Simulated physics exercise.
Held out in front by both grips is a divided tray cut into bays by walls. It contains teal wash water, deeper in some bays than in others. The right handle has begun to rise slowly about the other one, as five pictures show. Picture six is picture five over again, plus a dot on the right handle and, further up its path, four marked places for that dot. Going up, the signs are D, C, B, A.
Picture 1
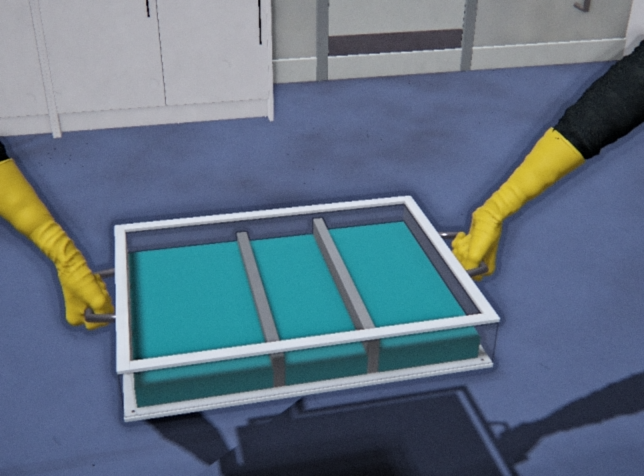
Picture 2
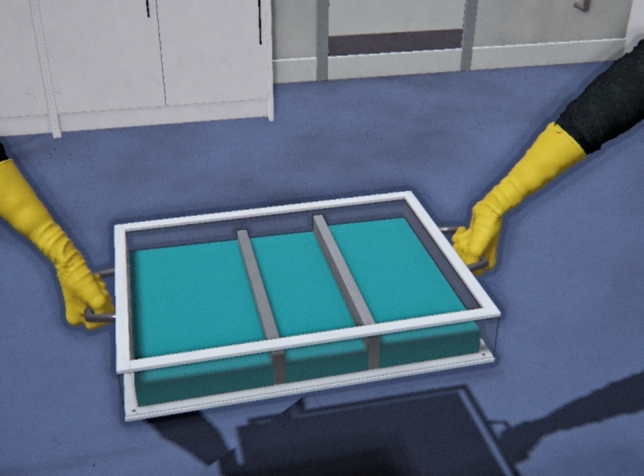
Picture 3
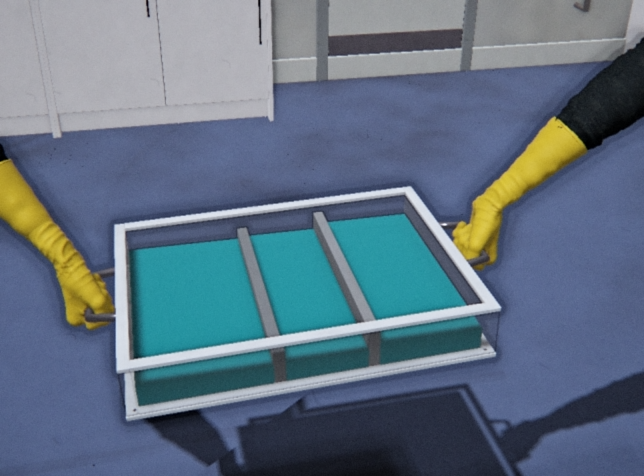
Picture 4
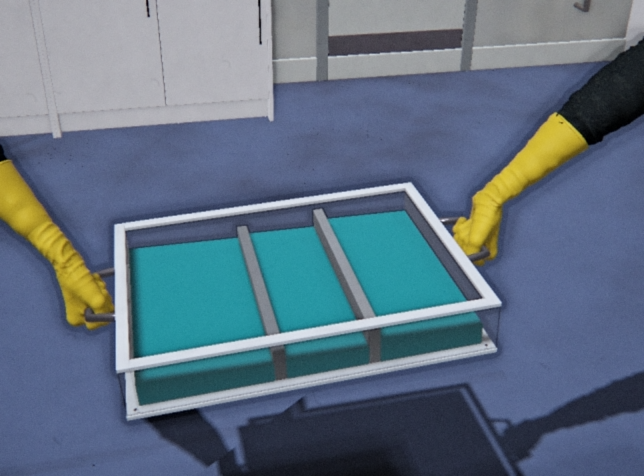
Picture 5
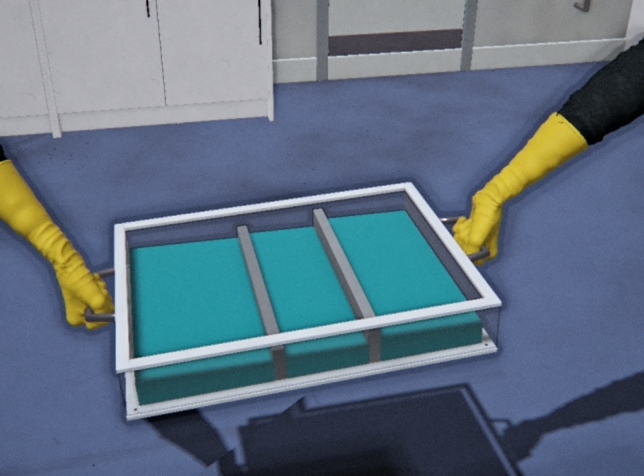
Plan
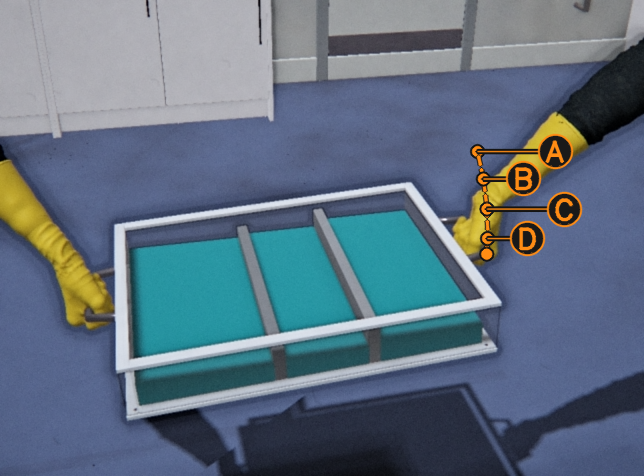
In a room, yellow-gloved hands tilt a tray of teal water slightly down left.
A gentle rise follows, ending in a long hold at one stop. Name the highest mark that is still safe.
I would pick stop A.
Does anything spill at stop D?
No, that is safe.
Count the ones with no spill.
All of them.
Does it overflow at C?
No, not at all.
In orange, A at (477, 151); B at (483, 178); C at (486, 209); D at (487, 238).
If A is chosen, nothing spills; the left bay holds the most.
If B is chosen, nothing spills; the left bay holds the most.
If C is chosen, nothing spills; the left bay holds the most.
If D is chosen, nothing spills; the left bay holds the most.
